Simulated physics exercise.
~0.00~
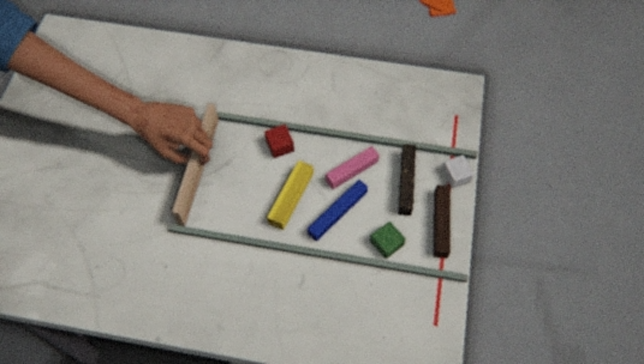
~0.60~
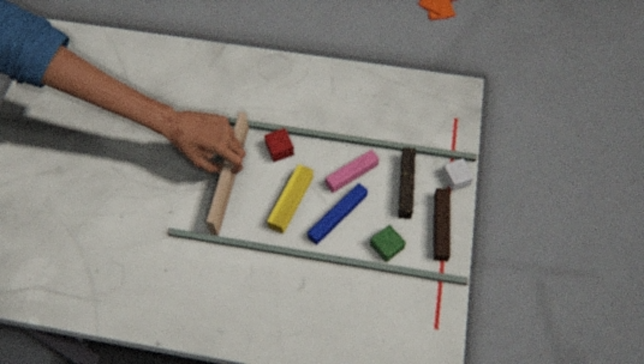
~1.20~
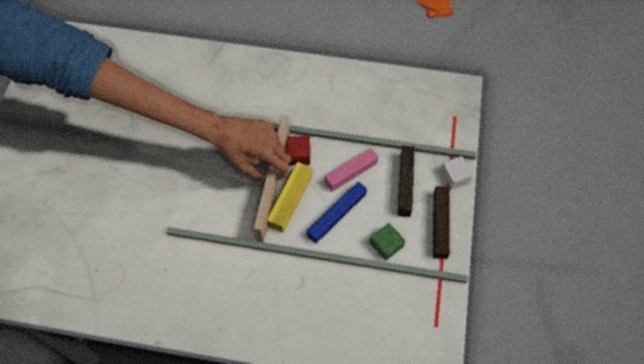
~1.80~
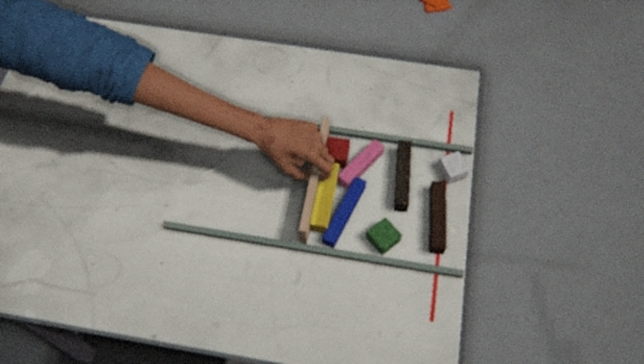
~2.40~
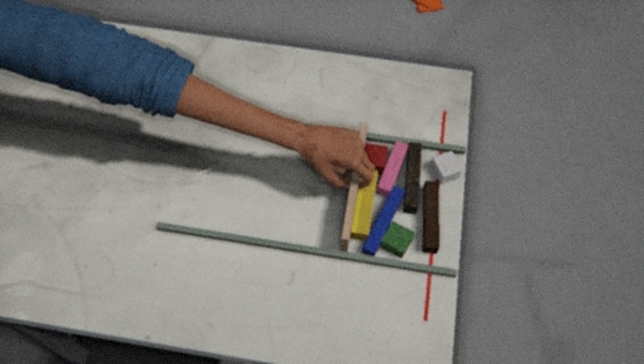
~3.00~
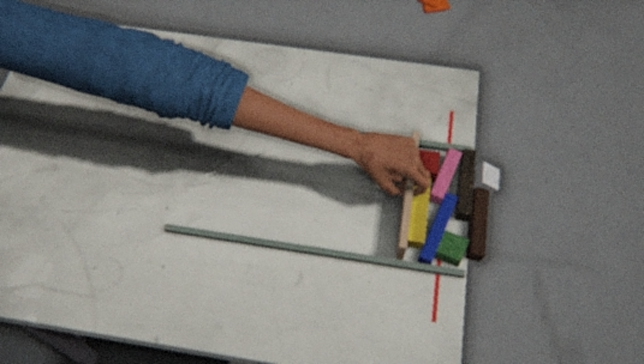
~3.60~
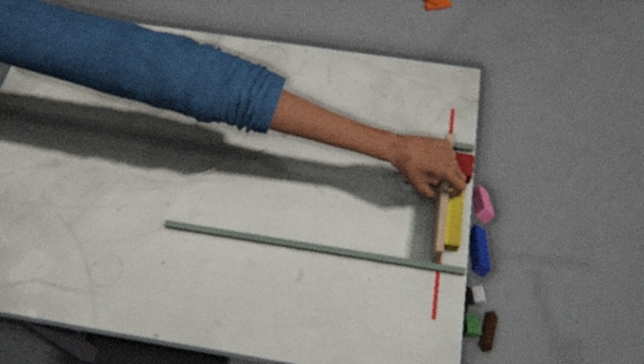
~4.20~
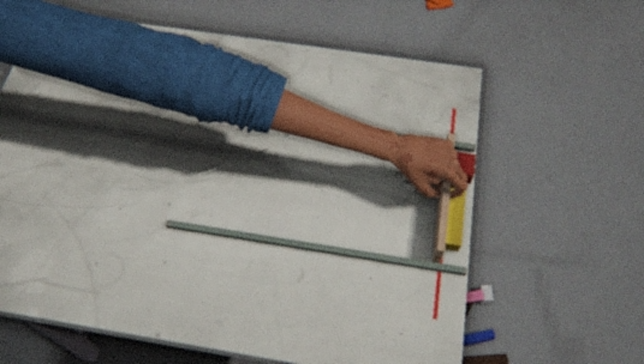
At first, a hand holds a wooden board upright at the left of a channel on a pale tabletop, with colourful bars and blocks scattered between it and the table's right end. The hand slides the board right, and it meets the red block and the yellow stick. Next the pink and blue pieces are gathered up, then the green block and dark bars, all packed together. The bunch is pushed out over the edge. The pink, blue, green, white and both dark pieces drop off, while the board halts at the red tape with the red block and yellow stick still on the table.
